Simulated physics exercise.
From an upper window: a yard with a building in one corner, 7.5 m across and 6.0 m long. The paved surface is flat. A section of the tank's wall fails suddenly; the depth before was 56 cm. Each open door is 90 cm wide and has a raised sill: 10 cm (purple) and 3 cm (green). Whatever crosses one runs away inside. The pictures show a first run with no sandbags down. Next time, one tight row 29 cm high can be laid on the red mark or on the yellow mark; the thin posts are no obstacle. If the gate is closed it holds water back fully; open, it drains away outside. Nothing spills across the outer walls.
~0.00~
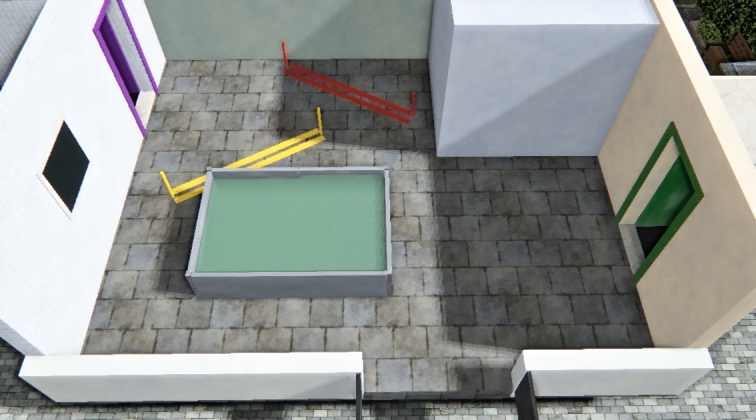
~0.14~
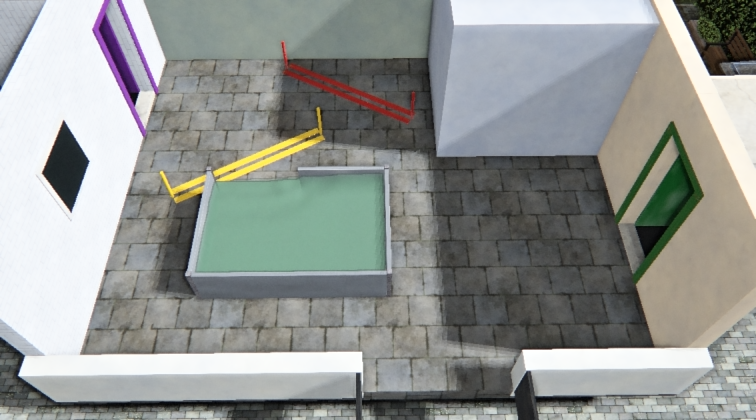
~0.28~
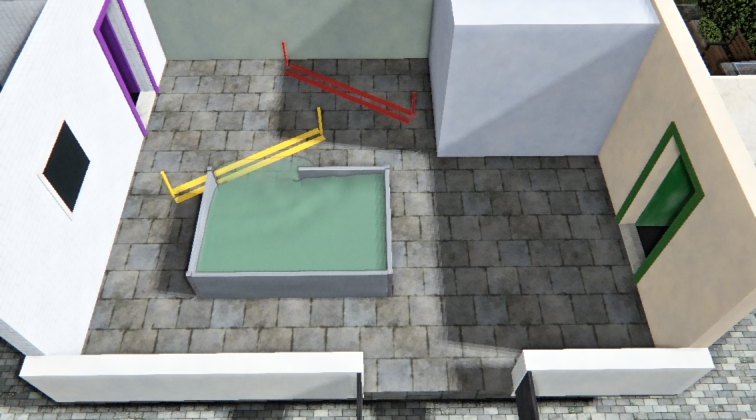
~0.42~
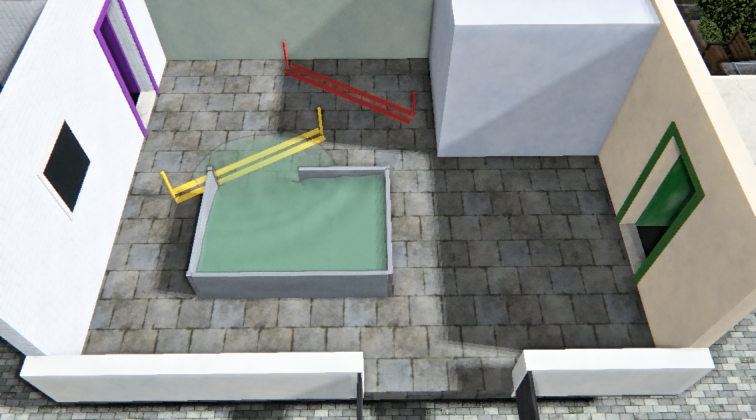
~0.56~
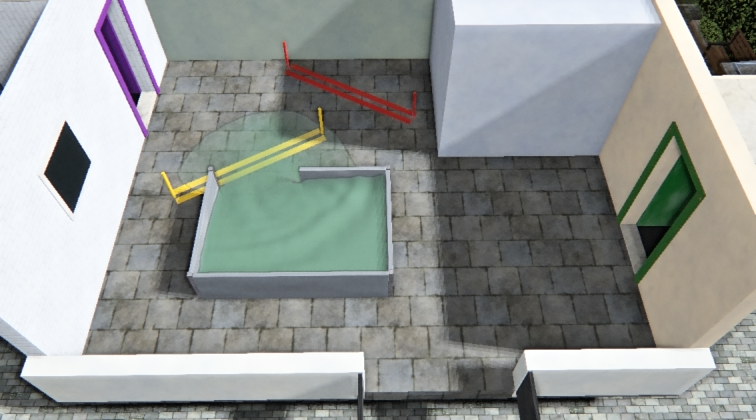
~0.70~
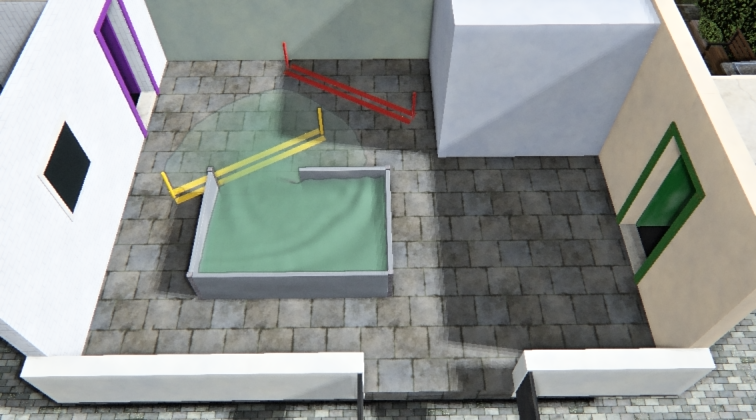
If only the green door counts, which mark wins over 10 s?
Lay them on the red one.
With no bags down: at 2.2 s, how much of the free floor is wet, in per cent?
Some 30 per cent of it.
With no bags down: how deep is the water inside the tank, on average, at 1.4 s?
About 39 cm.
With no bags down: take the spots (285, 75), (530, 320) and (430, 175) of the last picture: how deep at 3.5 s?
In that order: 21, 0 and 0 cm.
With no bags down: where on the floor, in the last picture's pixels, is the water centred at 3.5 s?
At about (283, 150).
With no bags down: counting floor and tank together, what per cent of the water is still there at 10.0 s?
About 90 per cent.
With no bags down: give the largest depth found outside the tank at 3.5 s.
Roughly 24 cm.
After 1.4 s water covers 30 % of the floor and is deepest (30 cm) near (245, 186) in the run without bags; in at the green door, 0 L with no bags, 0 L with the row on red, 0 L on yellow.
After 2.2 s water covers 30 % of the floor and is deepest (40 cm) near (186, 64) in the run without bags; in at the green door, 0 L with no bags, 0 L with the row on red, 0 L on yellow.
After 3.5 s water covers 40 % of the floor and is deepest (24 cm) near (282, 70) in the run without bags; in at the green door, 0 L with no bags, 0 L with the row on red, 3 L on yellow.
After 6.0 s water covers 65 % of the floor and is deepest (18 cm) near (419, 82) in the run without bags; in at the green door, 0 L with no bags, 0 L with the row on red, 38 L on yellow.
After 10.0 s water covers 85 % of the floor and is deepest (11 cm) near (165, 71) in the run without bags; in at the green door, 0 L with no bags, 2 L with the row on red, 63 L on yellow.
